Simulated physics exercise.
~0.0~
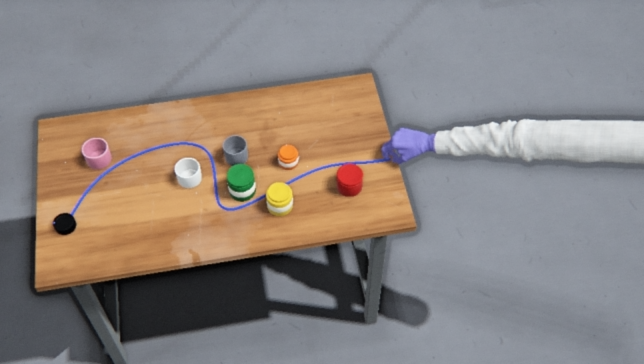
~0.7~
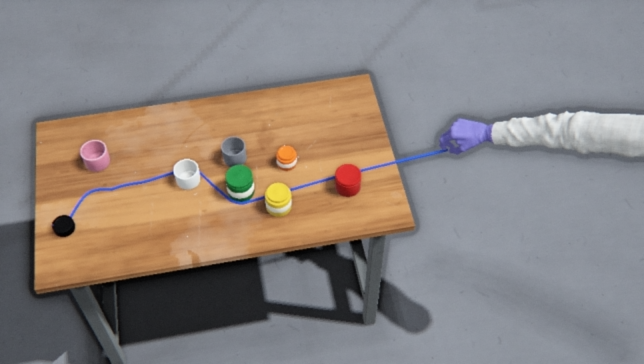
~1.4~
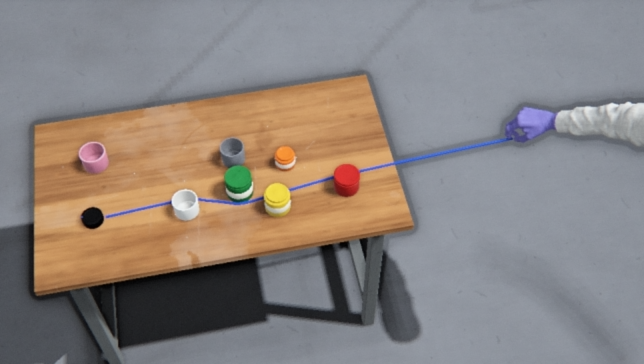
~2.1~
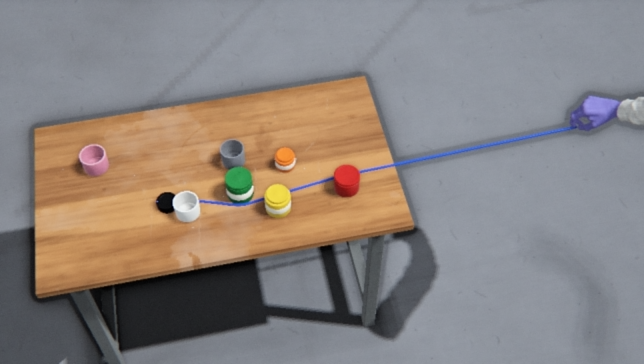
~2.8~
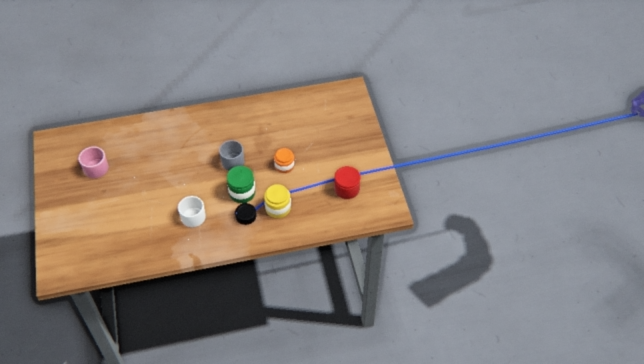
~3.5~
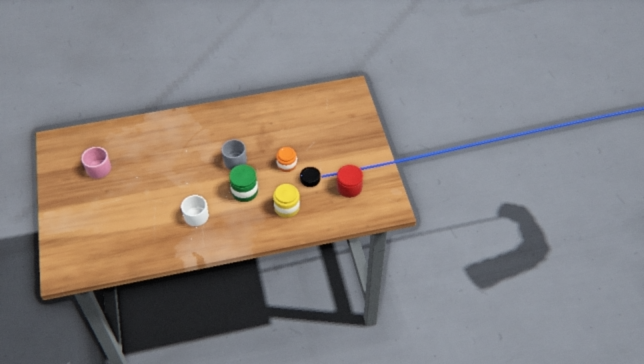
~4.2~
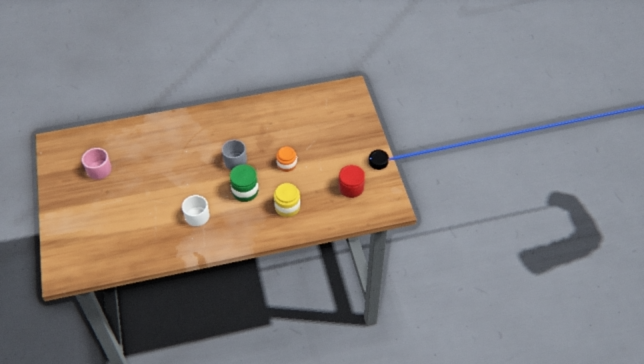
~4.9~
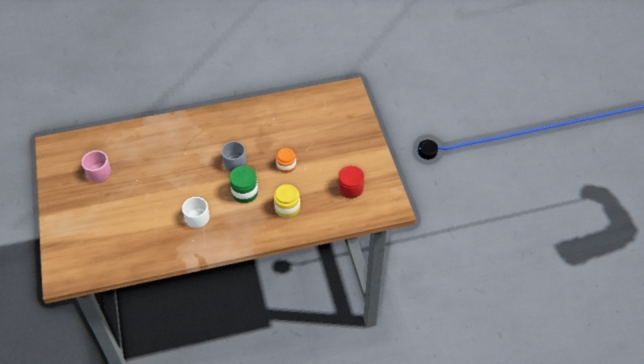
A black puck sits at the left of a wooden table, tied to a blue cable that winds among seven coloured containers to a purple-gloved hand at the right. The hand pulls away to the right, and the cable straightens, drawing the white mug a little toward the near edge. The puck then slides right, passes the white mug with a slight nudge, and moves below the green tin. It continues past the yellow jar, which shifts slightly, then passes behind the red tub. Finally it leaves the right edge and hangs on the taut cable, while all seven containers remain on the table.
